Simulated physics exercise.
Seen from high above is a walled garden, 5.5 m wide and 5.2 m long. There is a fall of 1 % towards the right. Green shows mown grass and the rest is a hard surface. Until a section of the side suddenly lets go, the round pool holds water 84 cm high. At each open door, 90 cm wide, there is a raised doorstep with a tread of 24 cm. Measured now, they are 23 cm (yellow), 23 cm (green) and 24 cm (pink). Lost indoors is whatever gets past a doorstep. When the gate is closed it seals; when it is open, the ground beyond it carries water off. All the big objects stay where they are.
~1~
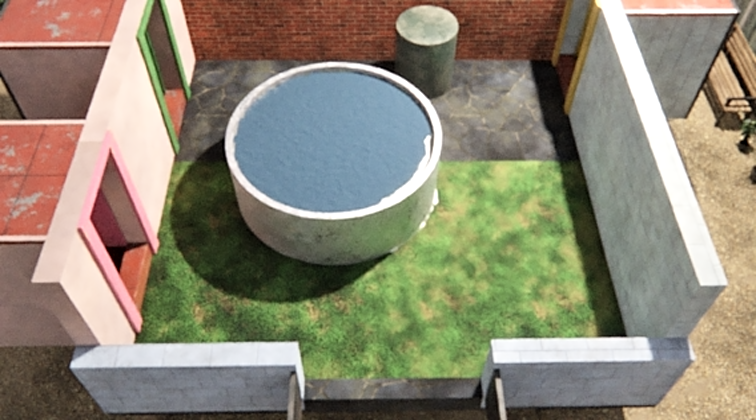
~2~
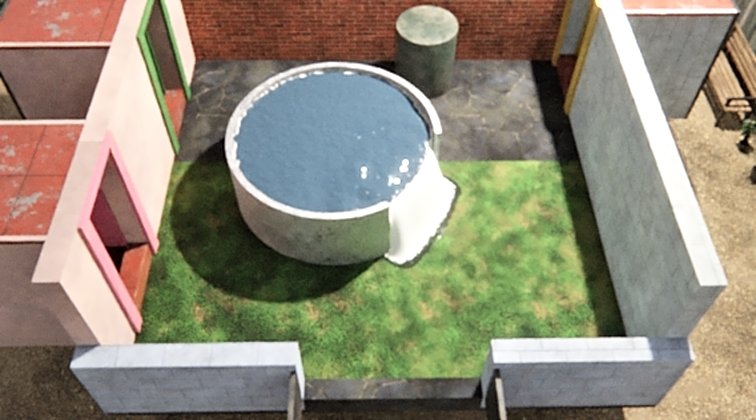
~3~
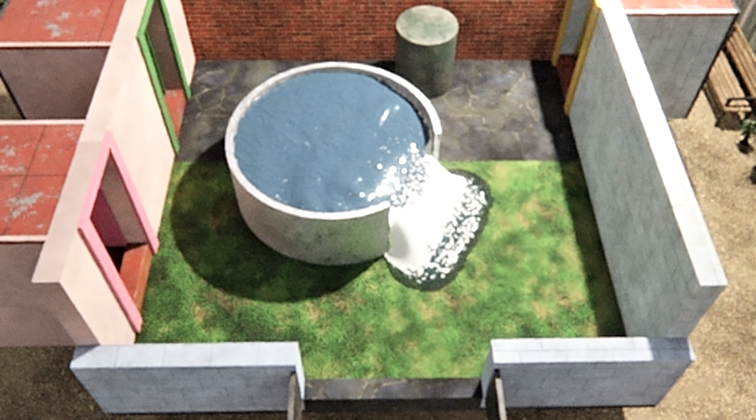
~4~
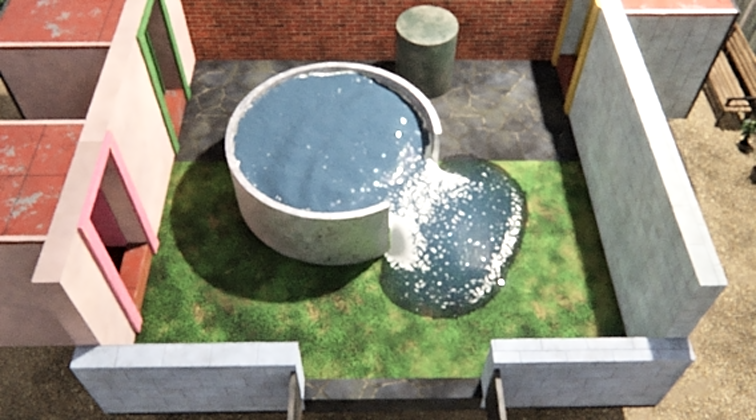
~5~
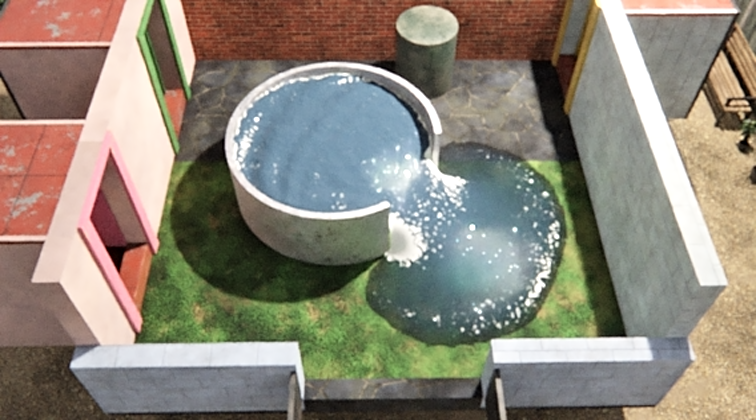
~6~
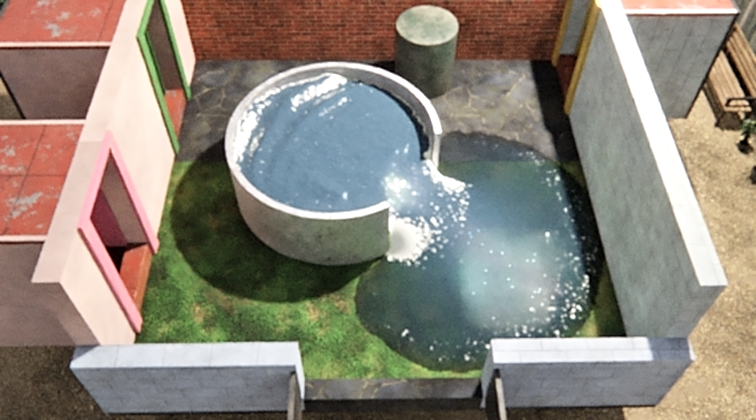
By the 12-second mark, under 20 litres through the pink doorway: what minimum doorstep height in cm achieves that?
A height of about 6 cm achieves it.
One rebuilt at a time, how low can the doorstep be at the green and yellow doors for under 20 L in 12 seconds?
About 5.5 cm at green and 24 cm at yellow.
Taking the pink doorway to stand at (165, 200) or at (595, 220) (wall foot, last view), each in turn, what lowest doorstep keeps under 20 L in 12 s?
Roughly 7.0 cm, then roughly 34 cm.
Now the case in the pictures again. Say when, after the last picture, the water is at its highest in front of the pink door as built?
The level tops out around 10.5 s.
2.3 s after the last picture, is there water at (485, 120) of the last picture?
Looks like it's swamped.
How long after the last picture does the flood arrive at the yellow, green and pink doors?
It reaches yellow at 1.0 s, green at 6.0 s, and pink at 4.5 s.
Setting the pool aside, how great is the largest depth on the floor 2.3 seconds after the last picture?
It gets to close to 34 centimetres there.
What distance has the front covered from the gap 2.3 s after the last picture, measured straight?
The front is some 3.6 m out.
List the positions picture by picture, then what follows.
In the first picture, still water, 84 cm deep, in the round pool at (334, 138); the pink door at (121, 235) is dry.
In the second picture, water pours out at (421, 205) and has run 0.3 m, to (413, 260); about 10 cm deep outside, 85 cm at the back.
In the third picture, water pours out at (421, 206) and has run 0.7 m, to (439, 281); about 13 cm deep outside, 84 cm at the back.
In the fourth picture, the gap is at (421, 208), the front 1.3 m out at (495, 285); the back of the round pool holds 84 cm.
In the fifth picture, water pours out at (421, 208) and has run 1.8 m, to (535, 307); about 8 cm deep outside, 82 cm at the back.
In the sixth picture, water pours out at (421, 208) and has run 2.2 m, to (582, 312); about 7 cm deep outside, 74 cm at the back; the pink door at (121, 235), 3.4 m from the gap, is still 2.6 m from the nearest water.
Then, 0.7 s after the last picture water covers 40 % of the floor, deepest (57 cm) near (626, 359); it has not reached the pink door.
Then, 2.3 s after the last picture water covers 50 % of the floor, deepest (34 cm) near (497, 264); it has not reached the pink door.
Then, 11.3 s after the last picture water covers 100 % of the floor, deepest (13 cm) near (127, 379); 10 cm at the pink door, 0 litres in over its 24 cm doorstep.
At the pink door as built, the water peaked near 10 cm, 10.3 s after the last picture.
Run again over the same 12 s with other heights there, 42 litres in over 4.5 cm, 12 litres over 6.5 cm. The limit of 20 litres is kept from about 6 cm up.
